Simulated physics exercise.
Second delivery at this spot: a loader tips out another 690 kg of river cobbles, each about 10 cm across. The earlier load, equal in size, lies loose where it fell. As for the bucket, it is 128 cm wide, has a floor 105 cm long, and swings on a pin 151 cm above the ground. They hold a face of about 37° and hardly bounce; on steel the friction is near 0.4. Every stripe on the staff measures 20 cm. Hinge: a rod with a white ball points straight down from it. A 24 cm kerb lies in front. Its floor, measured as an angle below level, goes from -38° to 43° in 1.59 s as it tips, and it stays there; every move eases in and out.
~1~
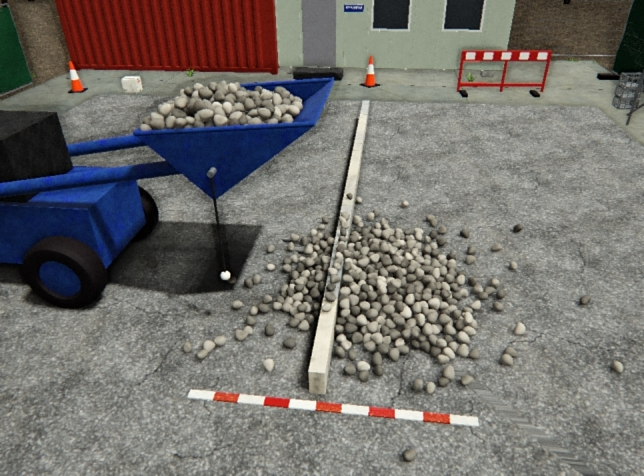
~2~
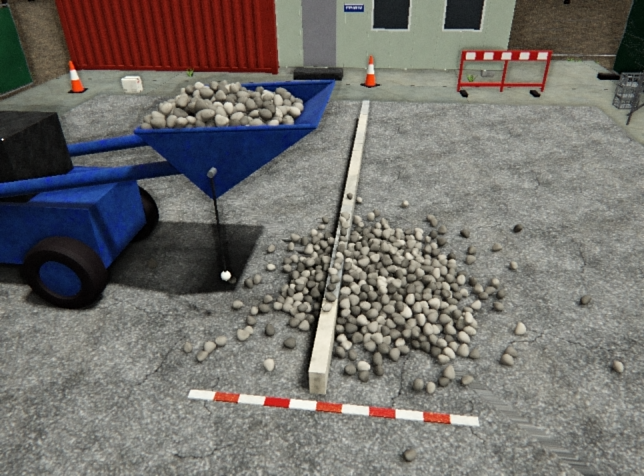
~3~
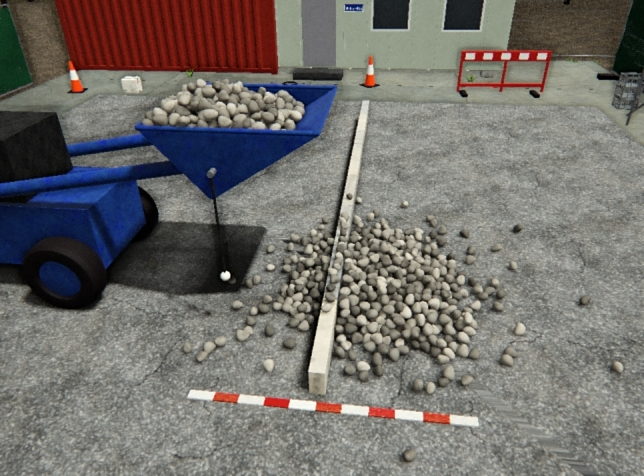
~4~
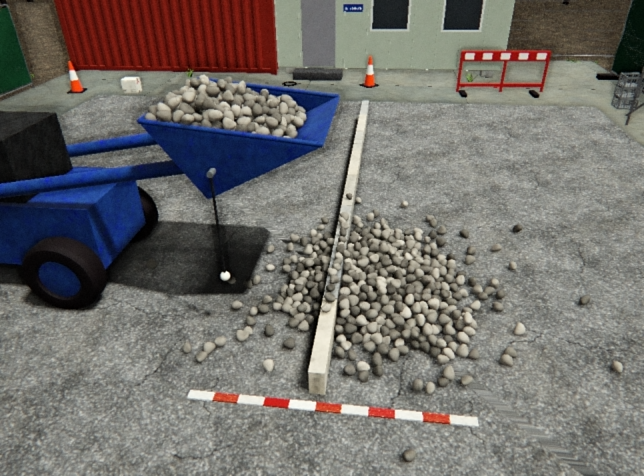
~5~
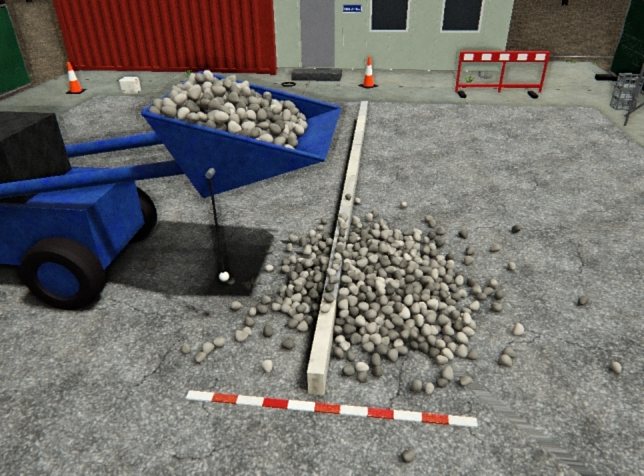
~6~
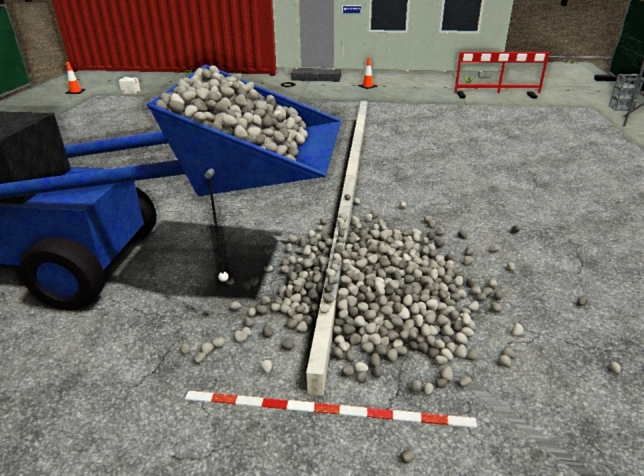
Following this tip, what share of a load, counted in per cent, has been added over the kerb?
59 per cent, roughly.
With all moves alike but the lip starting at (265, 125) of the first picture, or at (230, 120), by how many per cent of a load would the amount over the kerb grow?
First place about 10 %, second about 0 %.
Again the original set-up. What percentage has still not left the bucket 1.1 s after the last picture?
Roughly 30 per cent is still inside.
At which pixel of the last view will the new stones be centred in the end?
They settle centred around (352, 273).
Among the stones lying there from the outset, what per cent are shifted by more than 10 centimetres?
Around 15 in a hundred.
Then, 0.6 s after the last picture the floor is at 30°; in per cent of one load, 97 in the bucket, 24 on this side of the kerb, 81 over the kerb; the foremost stones are at (525, 285).
Then, 1.1 s after the last picture the floor is at 43°; in per cent of one load, 30 in the bucket, 62 on this side of the kerb, 109 over the kerb; the foremost stones are at (525, 285).
Then, 1.4 s after the last picture the floor is at 43°; in per cent of one load, 2 in the bucket, 67 on this side of the kerb, 133 over the kerb; the foremost stones are at (525, 285).
Then, 4.2 s after the last picture the floor is at 43°; in per cent of one load, 0 in the bucket, 61 on this side of the kerb, 141 over the kerb; the foremost stones are at (532, 288). Net gain over the kerb, 59.
